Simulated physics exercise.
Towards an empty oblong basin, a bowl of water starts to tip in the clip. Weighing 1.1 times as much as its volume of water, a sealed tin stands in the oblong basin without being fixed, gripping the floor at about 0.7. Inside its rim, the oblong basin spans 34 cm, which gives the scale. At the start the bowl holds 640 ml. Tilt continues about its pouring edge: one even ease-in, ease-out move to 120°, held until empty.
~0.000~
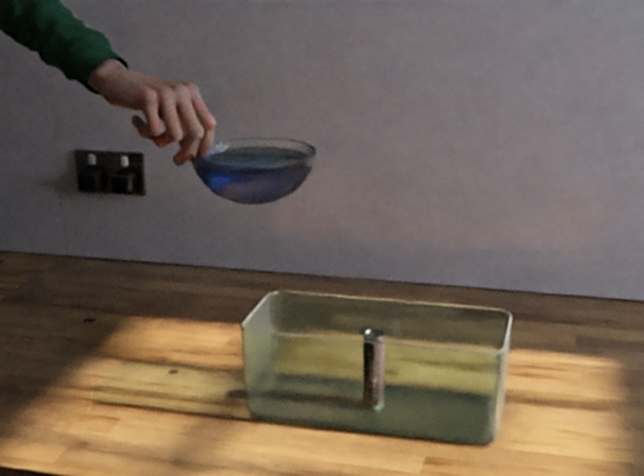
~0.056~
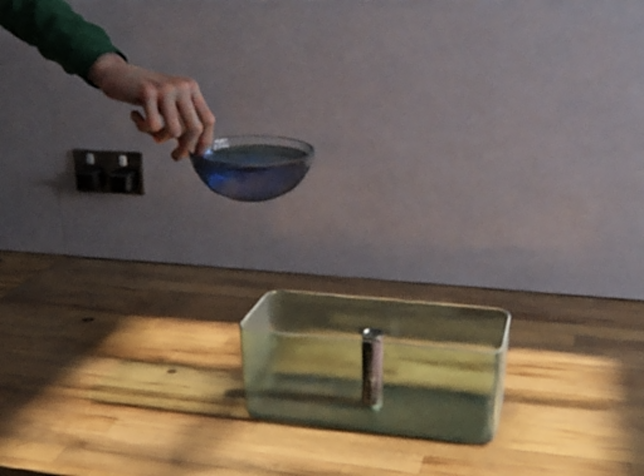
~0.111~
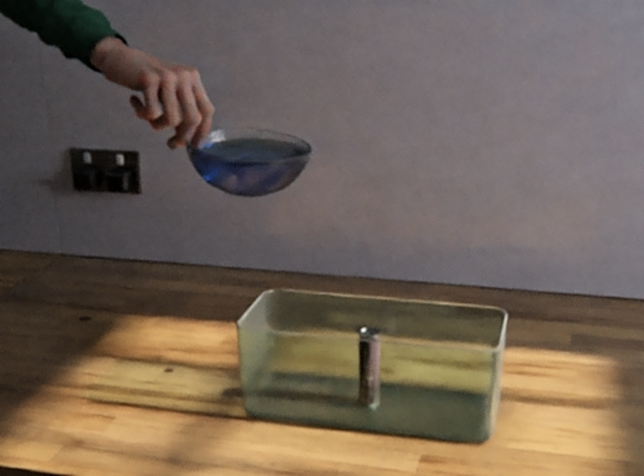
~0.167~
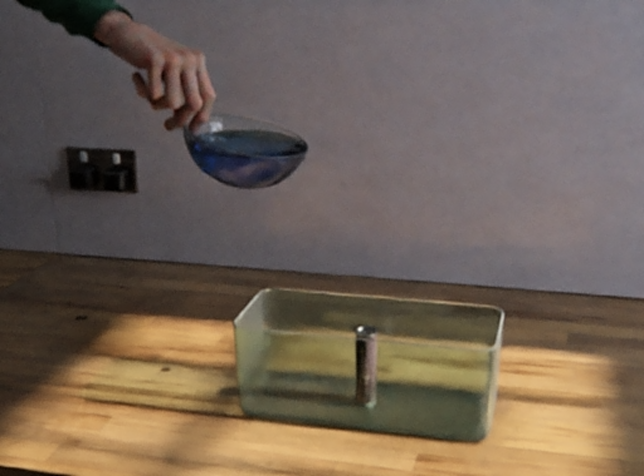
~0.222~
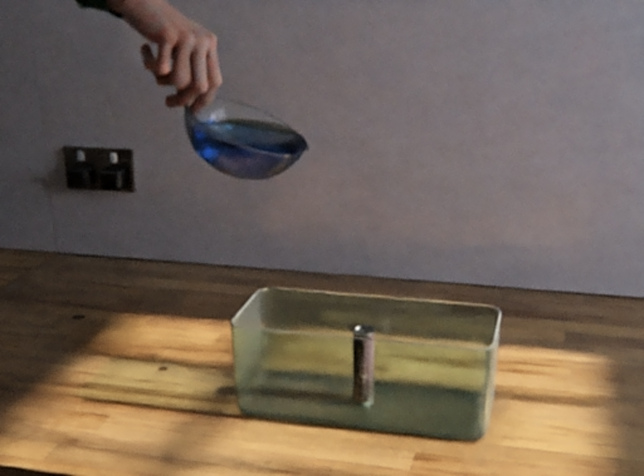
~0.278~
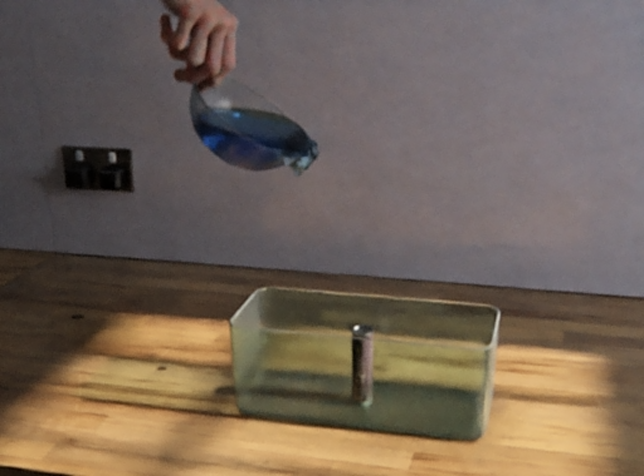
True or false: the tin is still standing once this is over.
False.
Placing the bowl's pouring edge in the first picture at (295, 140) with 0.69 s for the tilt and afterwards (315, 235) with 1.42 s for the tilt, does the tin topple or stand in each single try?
In the first try it comes down; in the second it remains standing.
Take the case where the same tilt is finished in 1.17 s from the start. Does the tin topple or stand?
The tin stays on its base.
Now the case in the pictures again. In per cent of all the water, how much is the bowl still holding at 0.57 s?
Still held: Roughly 3 % of the total.
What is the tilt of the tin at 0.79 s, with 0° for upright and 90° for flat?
Looks like some 0 degrees from vertical upright.
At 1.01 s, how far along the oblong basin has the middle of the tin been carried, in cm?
Centre to centre, close to 4 cm.
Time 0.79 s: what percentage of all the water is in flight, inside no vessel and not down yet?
6 per cent, roughly.
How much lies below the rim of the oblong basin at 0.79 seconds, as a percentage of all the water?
Around 94 parts in a hundred.
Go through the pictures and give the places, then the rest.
In the first picture, it leans 0°; its right rim is at (313, 156); the water meets the walls at (201, 156) and (311, 161); the oblong basin's rim runs from (255, 310) to (507, 333); the tin's top is at (374, 337).
In the second picture, it leans 2°; its right rim is at (311, 156); the water meets the walls at (200, 153) and (310, 159).
In the third picture, it leans 6°; its right rim is at (308, 155); the water meets the walls at (197, 147) and (307, 155).
In the fourth picture, it leans 14°; its right rim is at (305, 154); the water meets the walls at (195, 136) and (305, 148).
In the fifth picture, it leans 24°; its right rim is at (302, 153); the water meets the walls at (195, 124) and (301, 147); 4 per cent is over the edge.
In the sixth picture, it leans 35°; its right rim is at (300, 153); the water meets the walls at (200, 110) and (290, 134); 11 per cent is over the edge.
By 0.57 s the tilt is 103° and 3 per cent is still to pour; the tin stands where it began.
By 0.79 s the tilt is 120° and 0 per cent is still to pour; the tin stands where it began.
By 1.01 s the tilt is 120° and 0 per cent is still to pour; the tin leans 42°.
By 1.26 s the tilt is 120° and 0 per cent is still to pour; the tin lies on its side.
At rest the tin lies on its side.
